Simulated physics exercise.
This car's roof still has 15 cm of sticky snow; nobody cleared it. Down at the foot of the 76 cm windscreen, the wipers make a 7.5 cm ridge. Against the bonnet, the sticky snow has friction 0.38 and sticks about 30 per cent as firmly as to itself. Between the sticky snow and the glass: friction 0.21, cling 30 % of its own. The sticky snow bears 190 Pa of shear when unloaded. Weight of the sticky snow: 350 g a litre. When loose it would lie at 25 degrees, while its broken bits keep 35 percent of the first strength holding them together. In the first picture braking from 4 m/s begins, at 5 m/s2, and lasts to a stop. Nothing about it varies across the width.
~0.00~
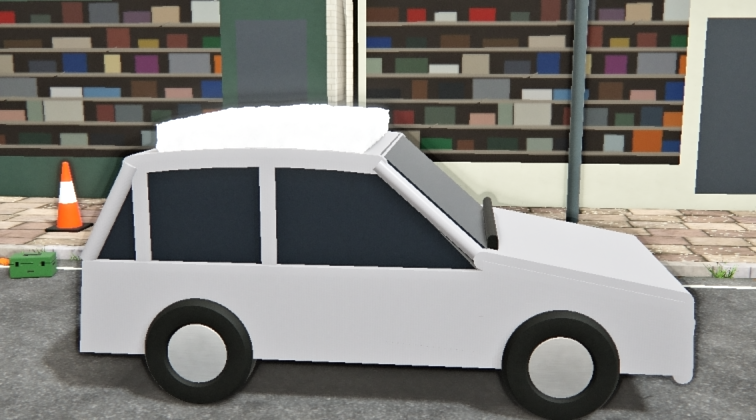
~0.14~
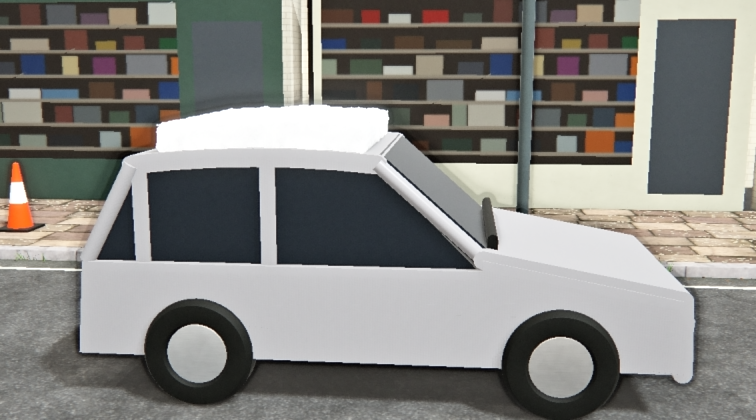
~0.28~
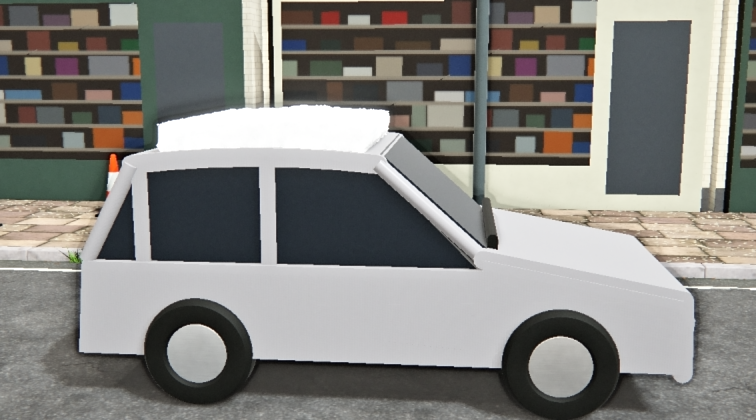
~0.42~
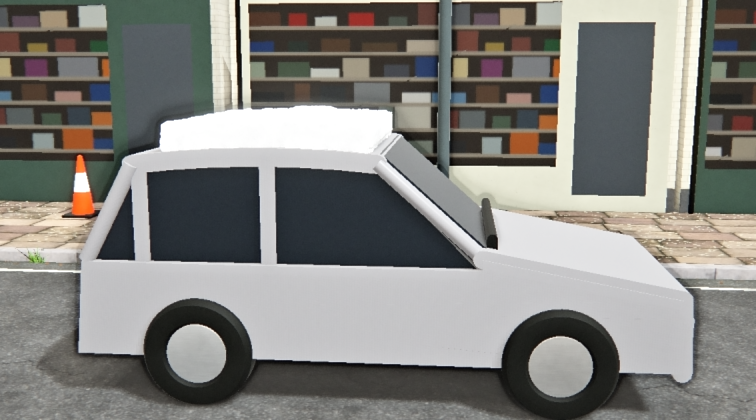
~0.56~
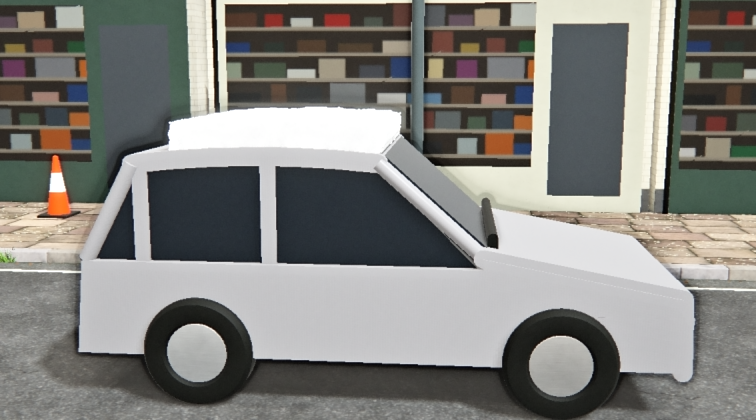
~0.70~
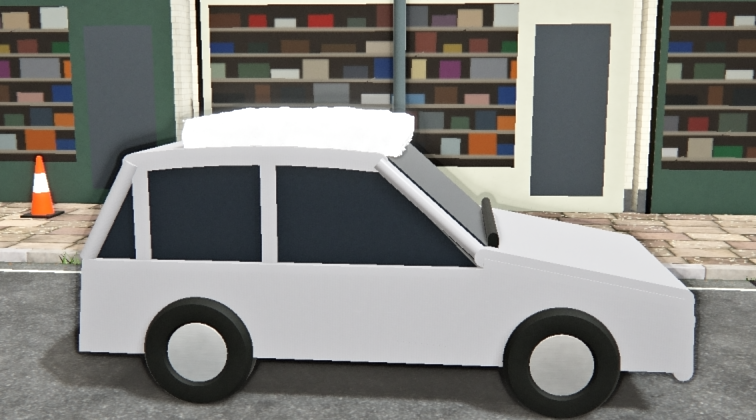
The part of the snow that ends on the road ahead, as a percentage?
Roughly 3 percent.
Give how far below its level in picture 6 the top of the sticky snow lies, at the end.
The gap comes to roughly 0 centimetres.
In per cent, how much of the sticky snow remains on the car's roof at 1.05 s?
Some 60 in a hundred.
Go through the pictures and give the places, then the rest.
In the first frame, front end of the sticky snow at (364, 131).
In the second frame, front end of the sticky snow at (364, 136).
In the third frame, front end of the sticky snow at (365, 136), its middle shifted 6 mm.
In the fourth frame, front end of the sticky snow at (370, 137), its middle shifted 3.0 cm.
In the fifth frame, front end of the sticky snow at (381, 137), its middle shifted 8.0 cm.
In the sixth frame, front end of the sticky snow at (401, 136), its middle shifted 16 cm, 8 % of it past the top of the windscreen, cracking.
By 1.05 s, 62 % of the snow is on the roof, 31 % on the glass, 7 % on the bonnet and none has gone off the nose.
By 1.47 s, 48 % of the snow is on the roof, 23 % on the glass, 29 % on the bonnet and none has gone off the nose.
By 1.88 s, 45 % of the snow is on the roof, 19 % on the glass, 34 % on the bonnet and 3 % has gone off the nose.
By 2.30 s, 45 % of the snow is on the roof, 16 % on the glass, 36 % on the bonnet and 3 % has gone off the nose.
By 2.50 s, at the end, 45 % of the snow is on the roof, 16 % on the glass, 36 % on the bonnet and 3 % has gone off the nose.
